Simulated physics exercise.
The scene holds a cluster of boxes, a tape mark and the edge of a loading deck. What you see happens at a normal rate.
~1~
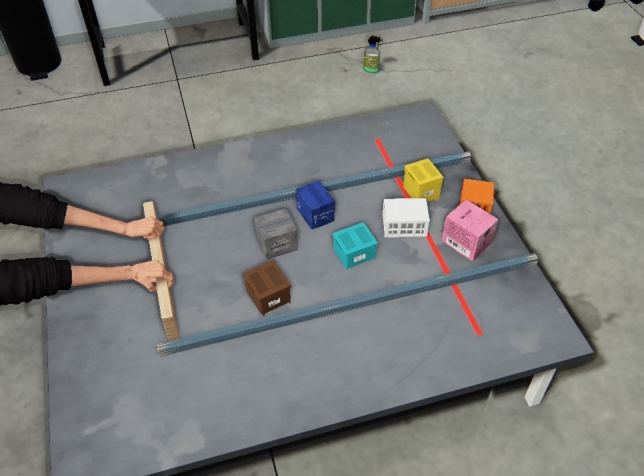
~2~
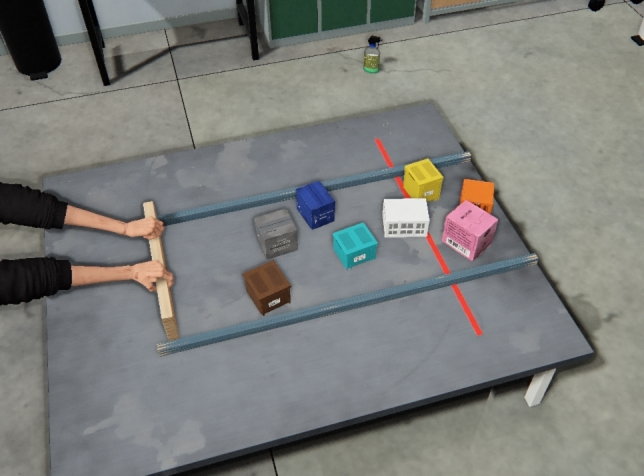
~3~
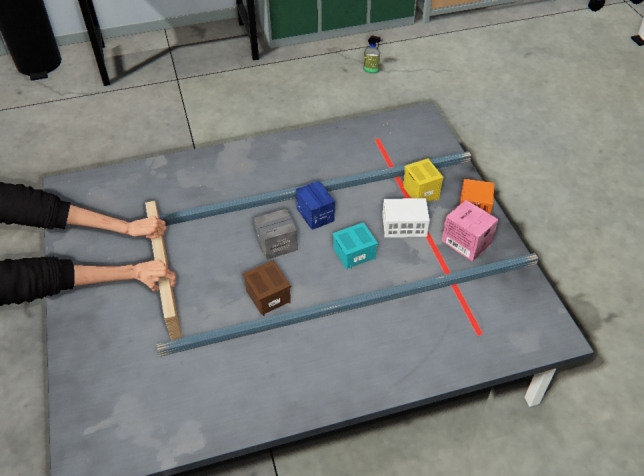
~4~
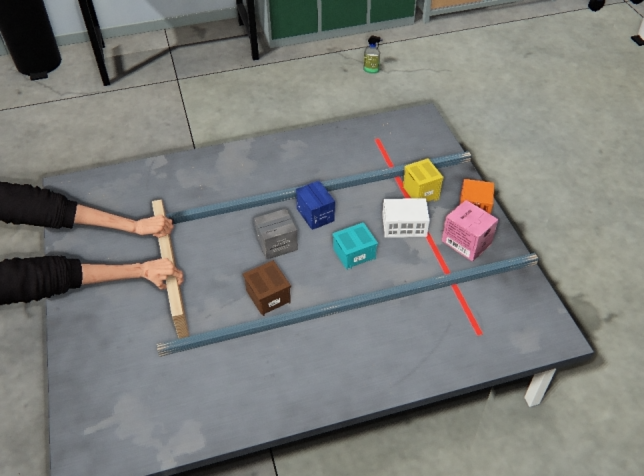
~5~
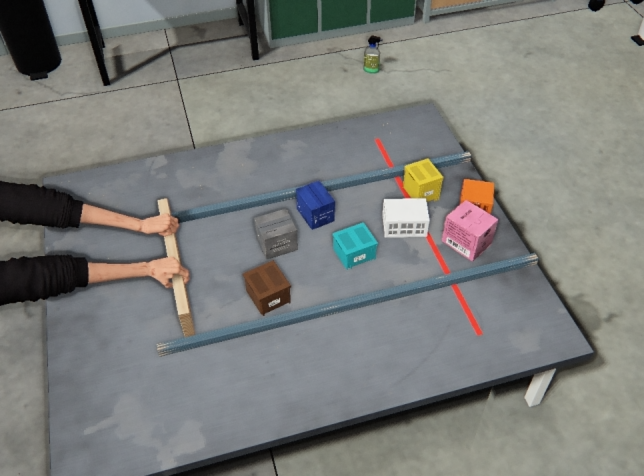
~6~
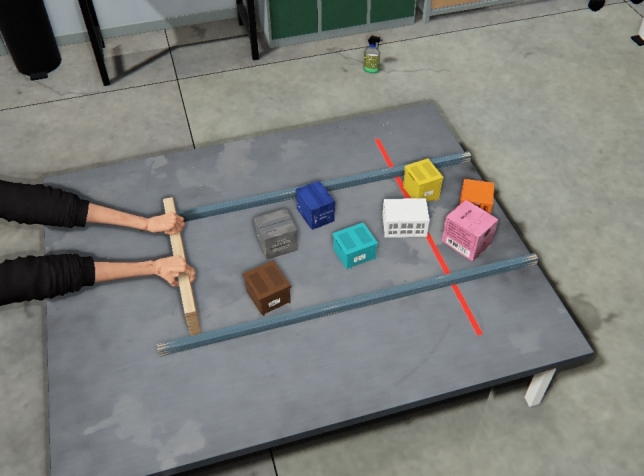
Two hands slide a wooden plank slightly right between two rails toward several still, colourful boxes.
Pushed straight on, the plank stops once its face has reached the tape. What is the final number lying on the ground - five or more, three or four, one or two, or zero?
It ends at one or two.
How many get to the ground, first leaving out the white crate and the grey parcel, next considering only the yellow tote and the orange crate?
First 0, then 0.
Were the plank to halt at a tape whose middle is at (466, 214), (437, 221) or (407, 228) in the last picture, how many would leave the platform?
Per try: 4; 1; 0.
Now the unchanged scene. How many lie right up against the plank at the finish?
Tally at the end: 4.
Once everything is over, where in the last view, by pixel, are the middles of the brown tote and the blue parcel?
Final positions - brown tote around (460, 253), blue parcel around (417, 173).
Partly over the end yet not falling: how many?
That adds up to 0.
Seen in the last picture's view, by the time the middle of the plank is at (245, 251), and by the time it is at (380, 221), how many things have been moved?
1 at one spot and 5 at the other.
Soon after, none off yet; orange crate at rest near (477, 200); pink box at rest near (469, 231); yellow tote at rest near (422, 183).
At rest, the number that fall off is one or two; fallen, orange crate.
